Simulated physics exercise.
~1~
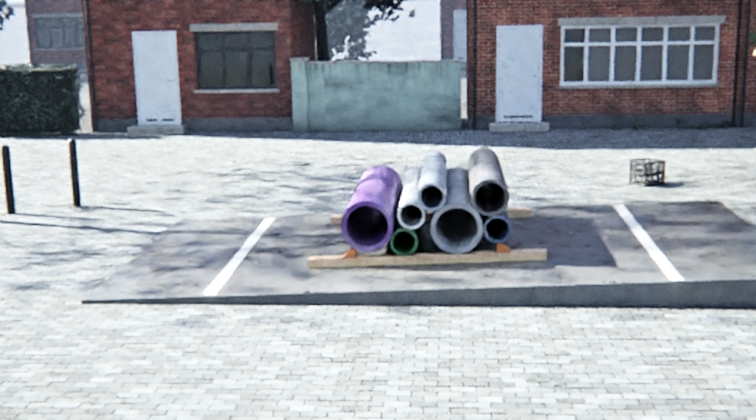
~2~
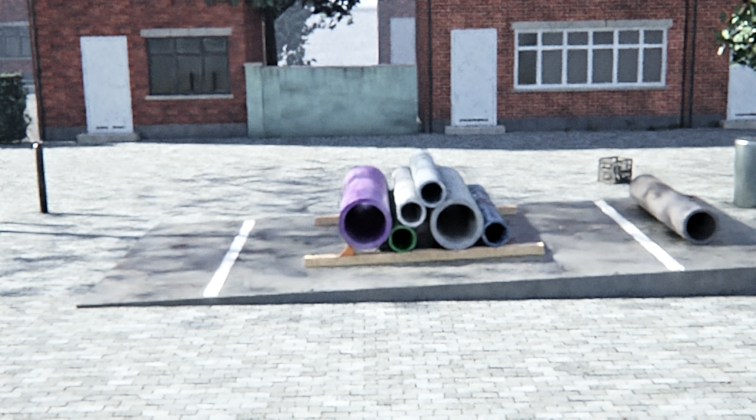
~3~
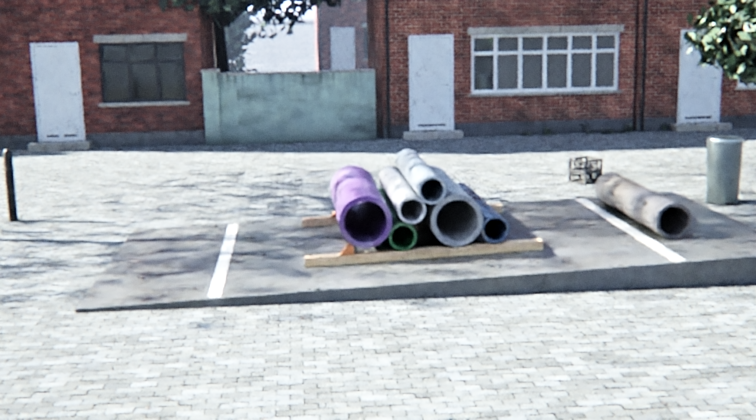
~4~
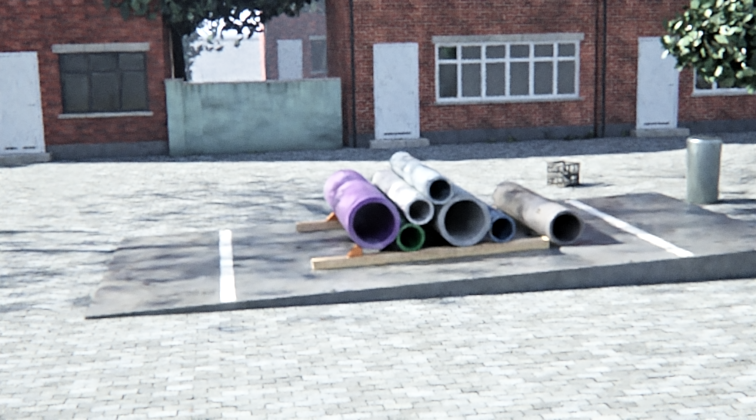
A grayish-brown pipe came off the upper right of a stack of pipes and rolled out past the right white line, then rolled back and ended up beside the others, while the purple and green pipes stayed in place between the lines.
